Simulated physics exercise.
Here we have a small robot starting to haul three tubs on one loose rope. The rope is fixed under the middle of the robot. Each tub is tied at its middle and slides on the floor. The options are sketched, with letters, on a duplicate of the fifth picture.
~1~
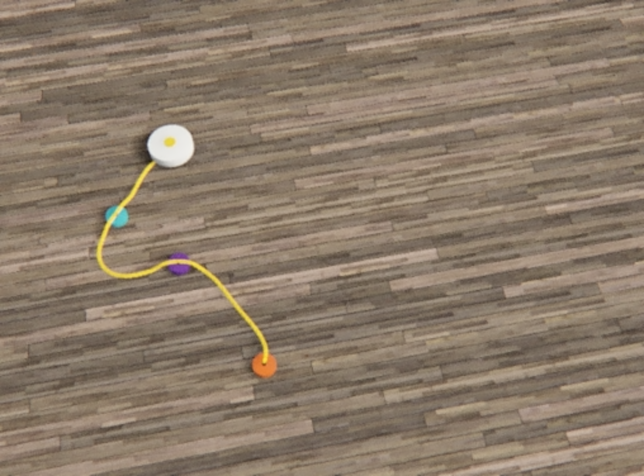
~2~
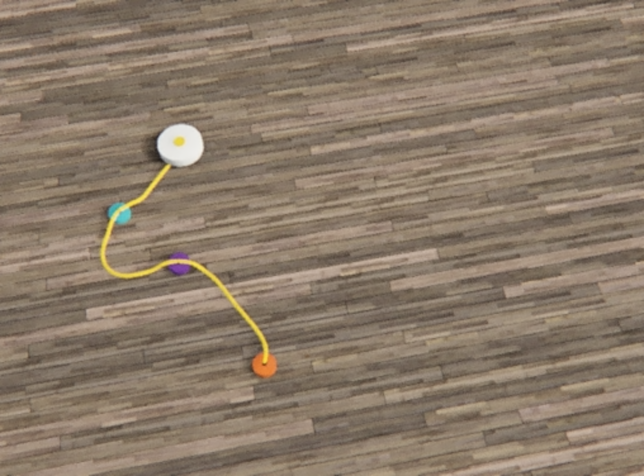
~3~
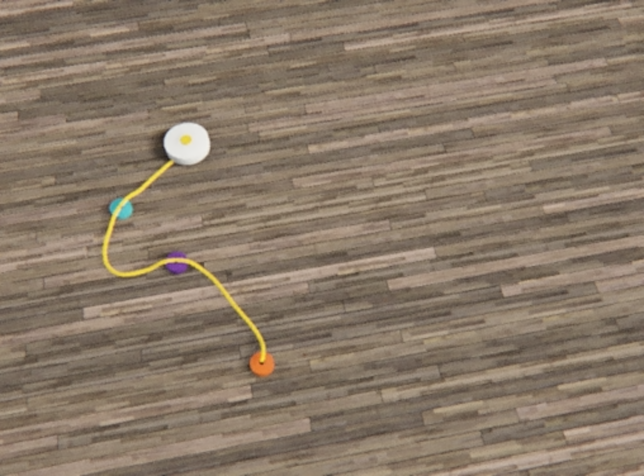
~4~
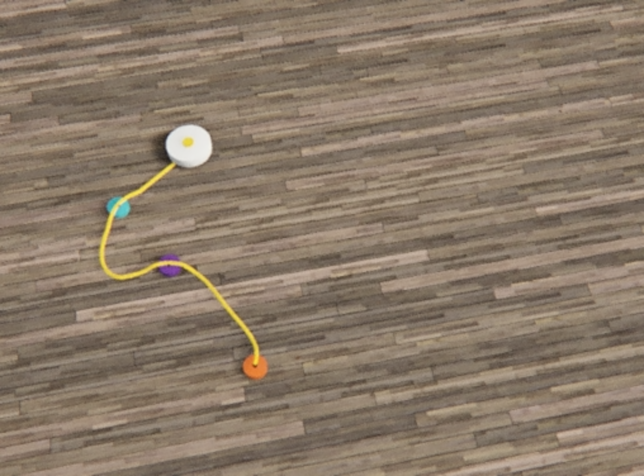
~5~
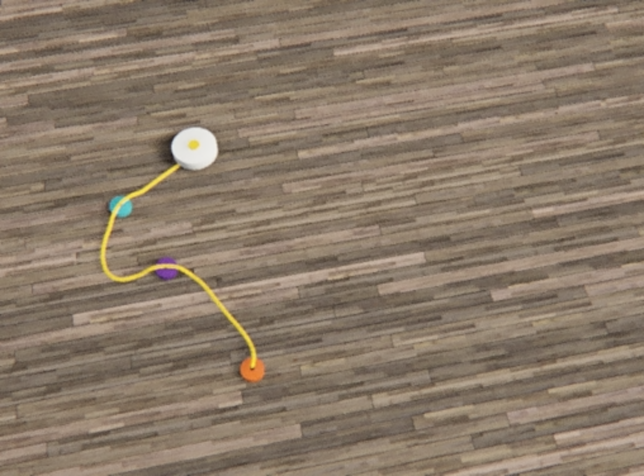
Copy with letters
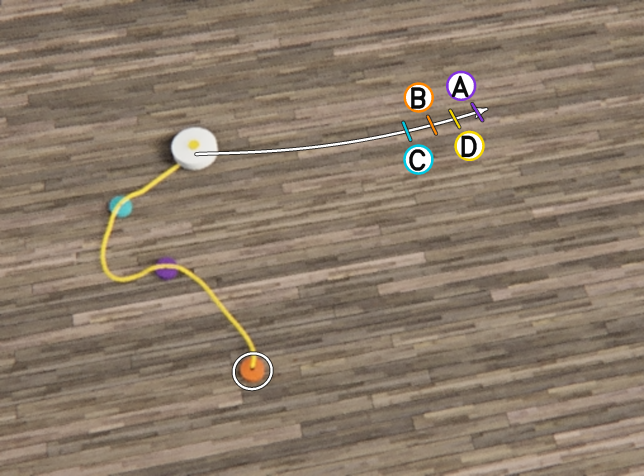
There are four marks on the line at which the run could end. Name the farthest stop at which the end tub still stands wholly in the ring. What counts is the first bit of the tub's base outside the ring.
As far as tick D.
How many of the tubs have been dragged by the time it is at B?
By then, two.
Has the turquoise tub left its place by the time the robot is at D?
Yes.
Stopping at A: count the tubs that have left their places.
By then, three.
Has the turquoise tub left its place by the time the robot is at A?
Yes.
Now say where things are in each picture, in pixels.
In the first picture, turquoise tub (117, 216); robot (171, 147); orange tub (264, 365).
In the second picture, robot (181, 146); turquoise tub (119, 213); purple tub (179, 263).
In the third picture, robot (187, 145); turquoise tub (121, 208); purple tub (177, 262).
In the fourth picture, robot (189, 147); turquoise tub (118, 207); purple tub (170, 265).
In the fifth picture, robot (195, 150); turquoise tub (121, 206); purple tub (166, 268); orange tub (252, 370).
On the marked copy, A at (477, 112); B at (432, 125); C at (407, 131); D at (455, 119); the ring at (253, 371); the route from (196, 154) via (347, 143) to (487, 109).
With D. Early on, robot (289, 145); orange tub (252, 370); purple tub (166, 268); turquoise tub (201, 175).
Further on, robot (382, 132); orange tub (252, 370); purple tub (192, 248); turquoise tub (299, 170).
At the end, robot (456, 114); orange tub (252, 367); purple tub (277, 230); turquoise tub (378, 154); the ringed tub at the far end is still in its ring.
As for the rest, A drags the last tub to (254, 357); B is safe but short; C is safe but short.
